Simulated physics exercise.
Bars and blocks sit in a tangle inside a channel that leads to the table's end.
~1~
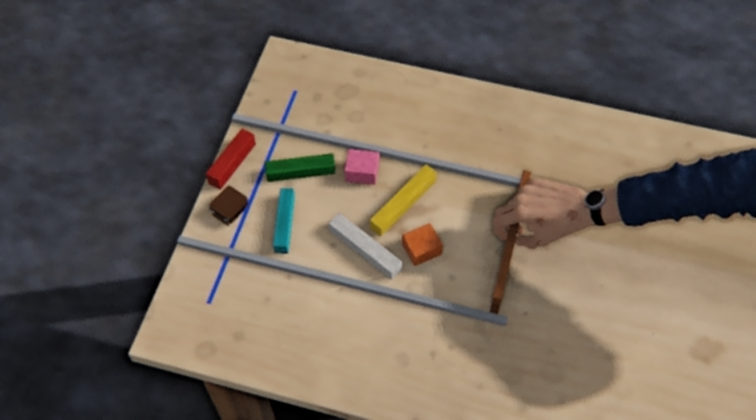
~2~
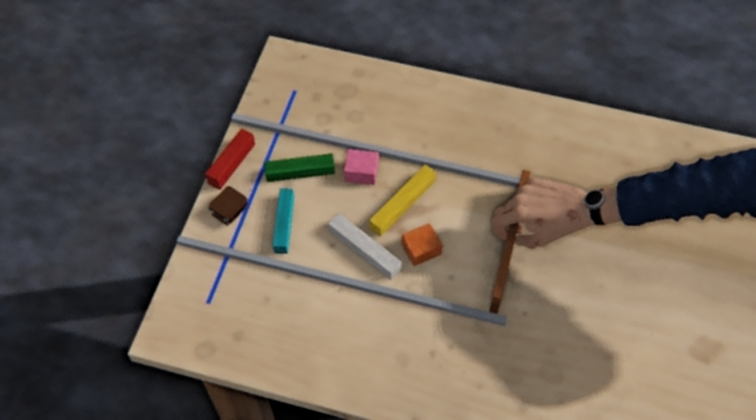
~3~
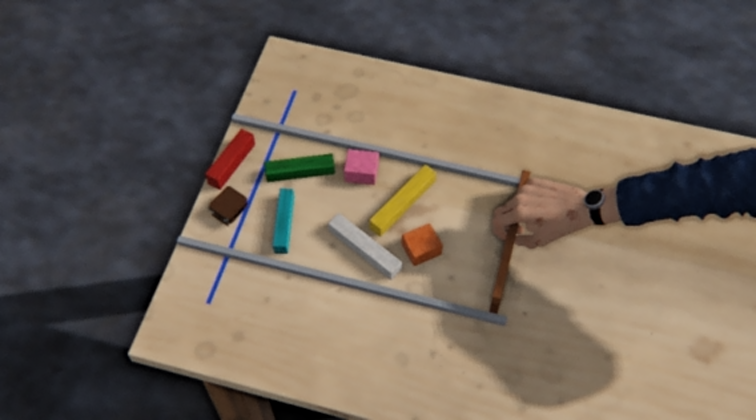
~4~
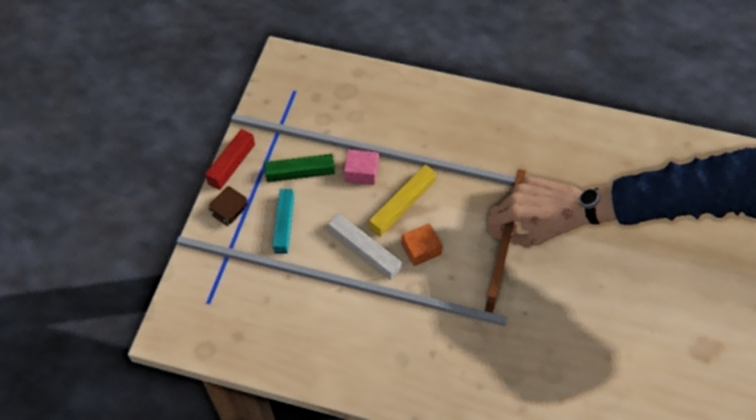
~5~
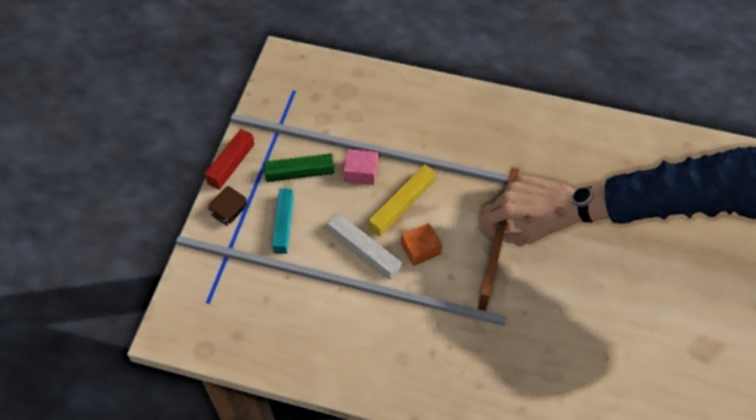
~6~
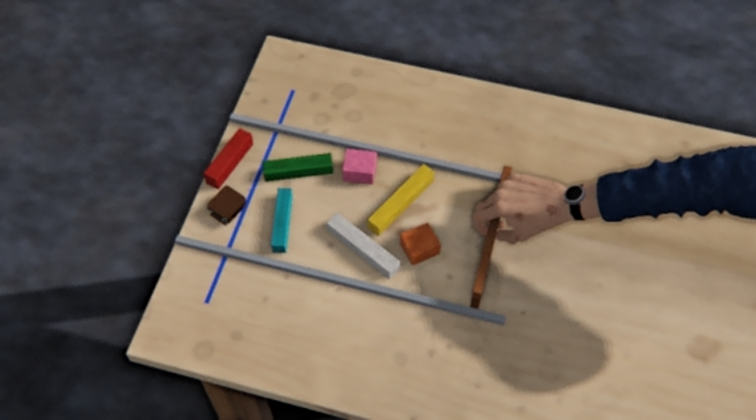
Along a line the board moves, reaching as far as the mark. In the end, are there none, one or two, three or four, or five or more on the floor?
There are three or four on the floor.
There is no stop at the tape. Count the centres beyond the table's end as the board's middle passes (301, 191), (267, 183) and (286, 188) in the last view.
0, 2, 1.
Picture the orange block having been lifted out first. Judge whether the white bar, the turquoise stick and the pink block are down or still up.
White bar still up, turquoise stick still up, pink block still up.
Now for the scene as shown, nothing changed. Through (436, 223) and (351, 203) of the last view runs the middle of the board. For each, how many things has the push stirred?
Note: First position 1; second position 6.
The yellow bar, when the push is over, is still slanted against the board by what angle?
Roughly 25 degrees.
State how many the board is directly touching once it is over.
The number is 3.
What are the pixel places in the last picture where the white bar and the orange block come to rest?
I'd say approximately (202, 211) and then (224, 201).
Soon after, none off yet; red bar at rest near (229, 158); brown case at rest near (228, 206); green stick at rest near (298, 167).
Then, none off yet; red bar at rest near (229, 158); brown case at rest near (228, 206); green stick moved a little near (277, 168).
Further on, none off yet; red bar moving near (223, 155); brown case moved about its own width near (183, 218); green stick moved about its own width near (236, 172).
At rest, the number that fall off is three or four; fallen, turquoise stick, green stick, brown case and red bar.
